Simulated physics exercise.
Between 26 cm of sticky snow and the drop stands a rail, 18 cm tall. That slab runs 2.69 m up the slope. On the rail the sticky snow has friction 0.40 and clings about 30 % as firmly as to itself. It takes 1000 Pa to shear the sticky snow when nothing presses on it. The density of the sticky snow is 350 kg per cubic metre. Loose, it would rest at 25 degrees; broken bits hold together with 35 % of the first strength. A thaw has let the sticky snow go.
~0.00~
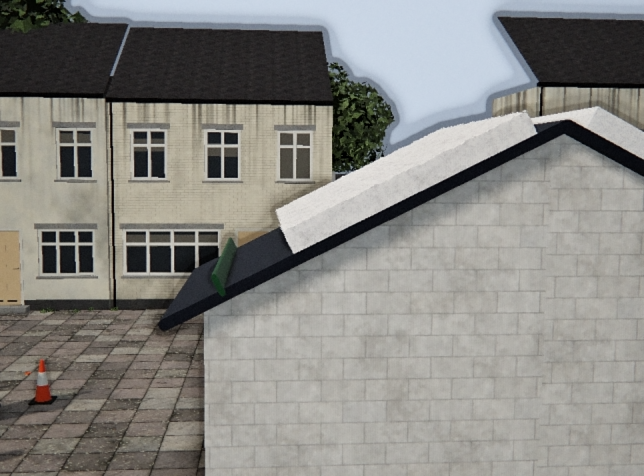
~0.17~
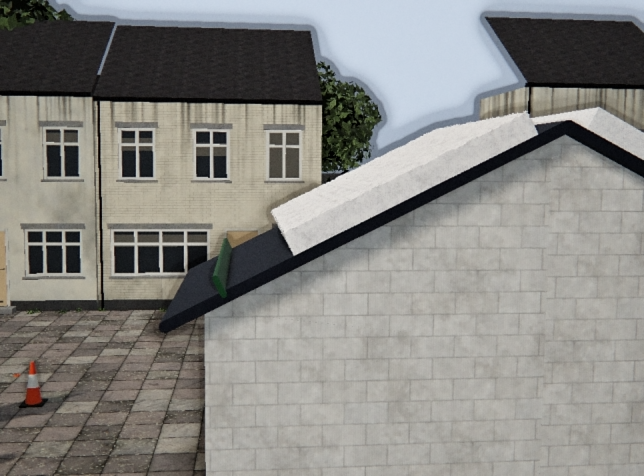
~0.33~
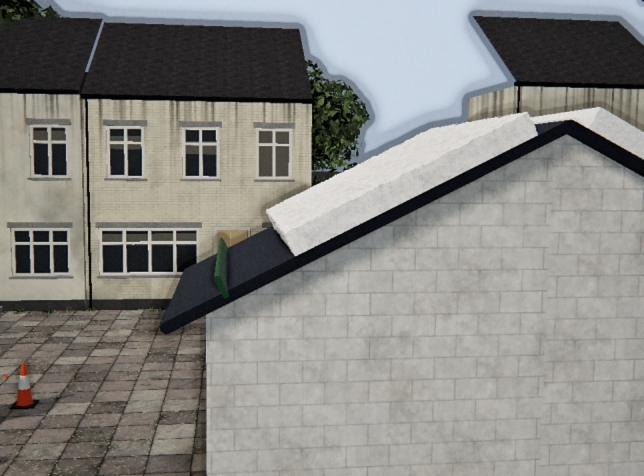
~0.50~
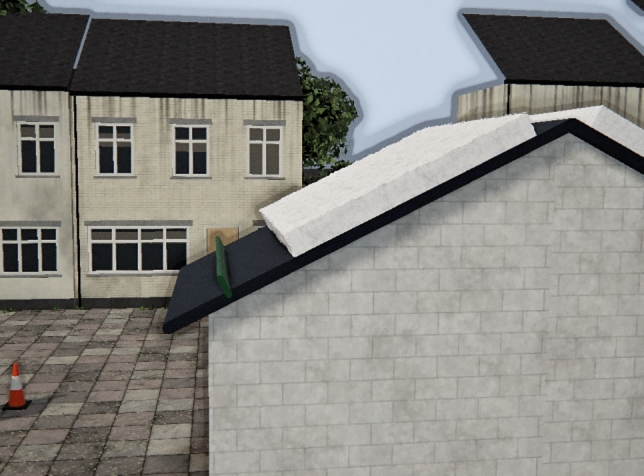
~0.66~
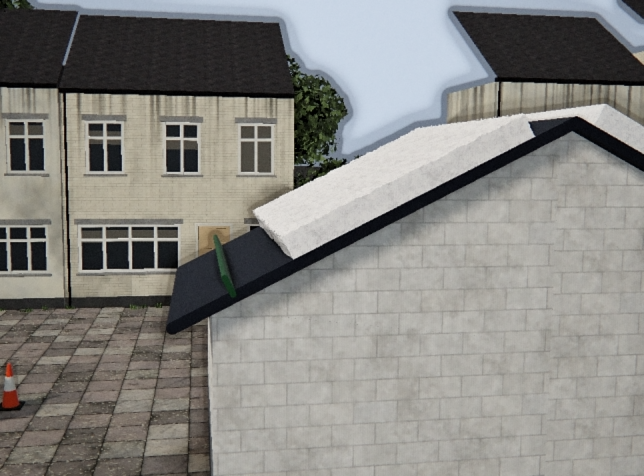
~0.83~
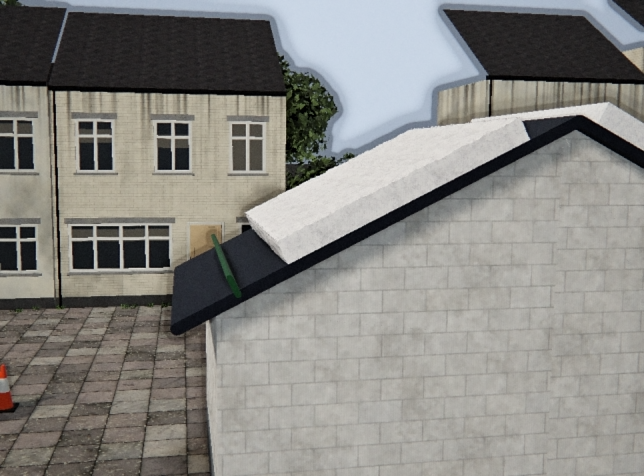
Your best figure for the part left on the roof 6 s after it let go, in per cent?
About 96 %.
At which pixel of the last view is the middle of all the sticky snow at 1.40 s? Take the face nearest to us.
Around (354, 216).
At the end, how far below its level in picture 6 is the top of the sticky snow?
About 0.4 m.
By 1.40 s, 100 % of the snow is on the roof.
By 2.06 s, 100 % of the snow is on the roof.
By 2.73 s, 96 % of the snow is on the roof.
By 3.40 s, 96 % of the snow is on the roof.
By 6.00 s, at the end, 96 % of the snow is on the roof.
